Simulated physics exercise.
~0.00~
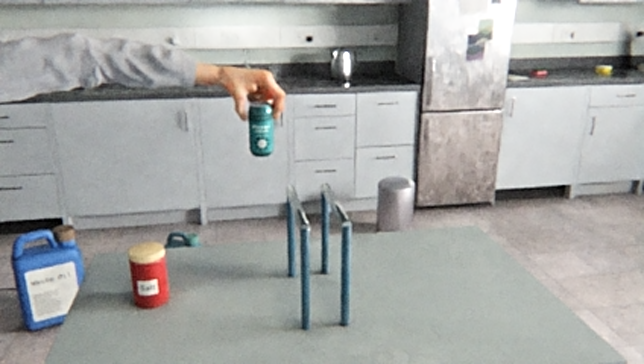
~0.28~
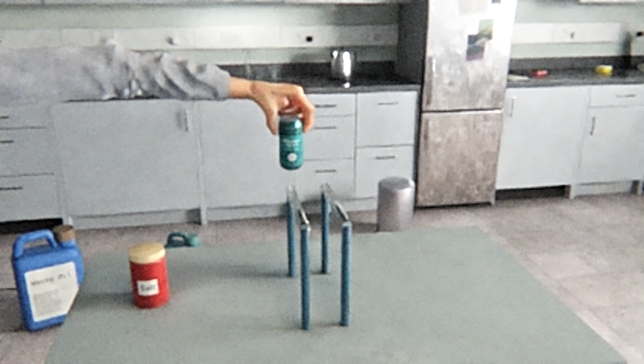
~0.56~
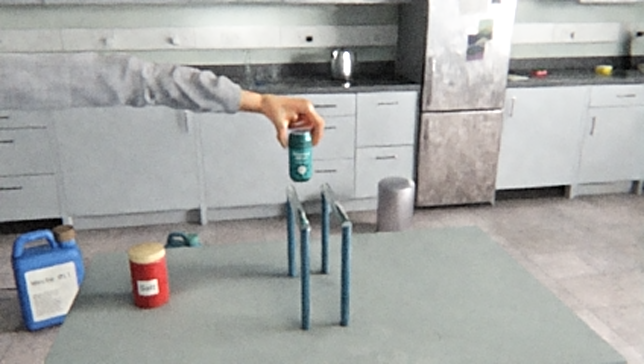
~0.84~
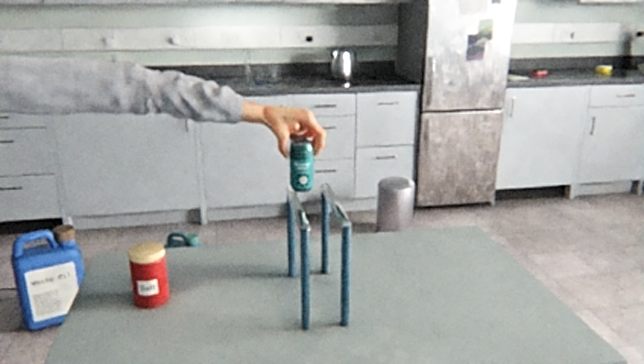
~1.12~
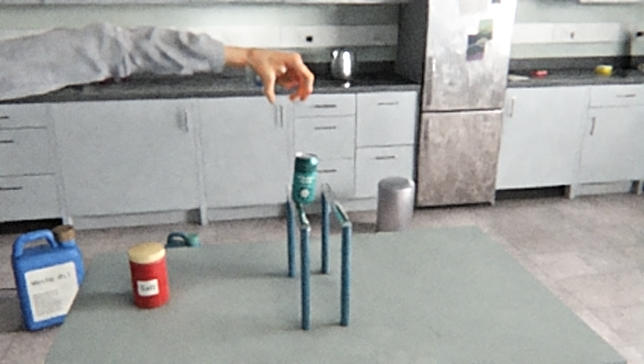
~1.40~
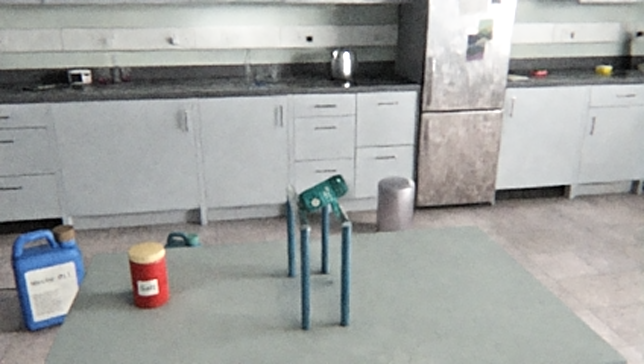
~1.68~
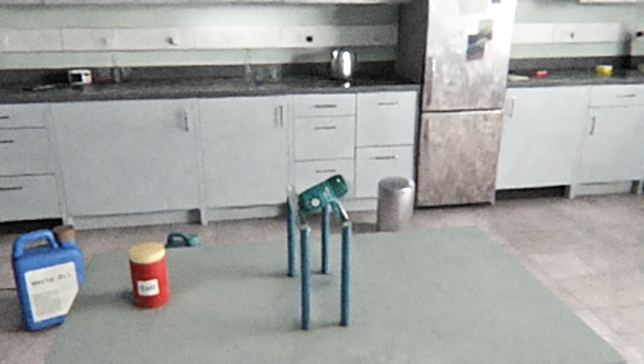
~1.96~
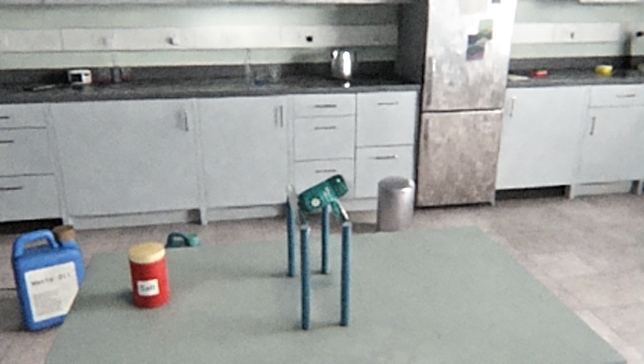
A turquoise can, held upright by a hand reaching in from the left, moves right and down onto a pair of blue supports; once released, it tips over to the right and stays lodged on top, lying tilted, while a red jar stands unmoved beside a blue jug.
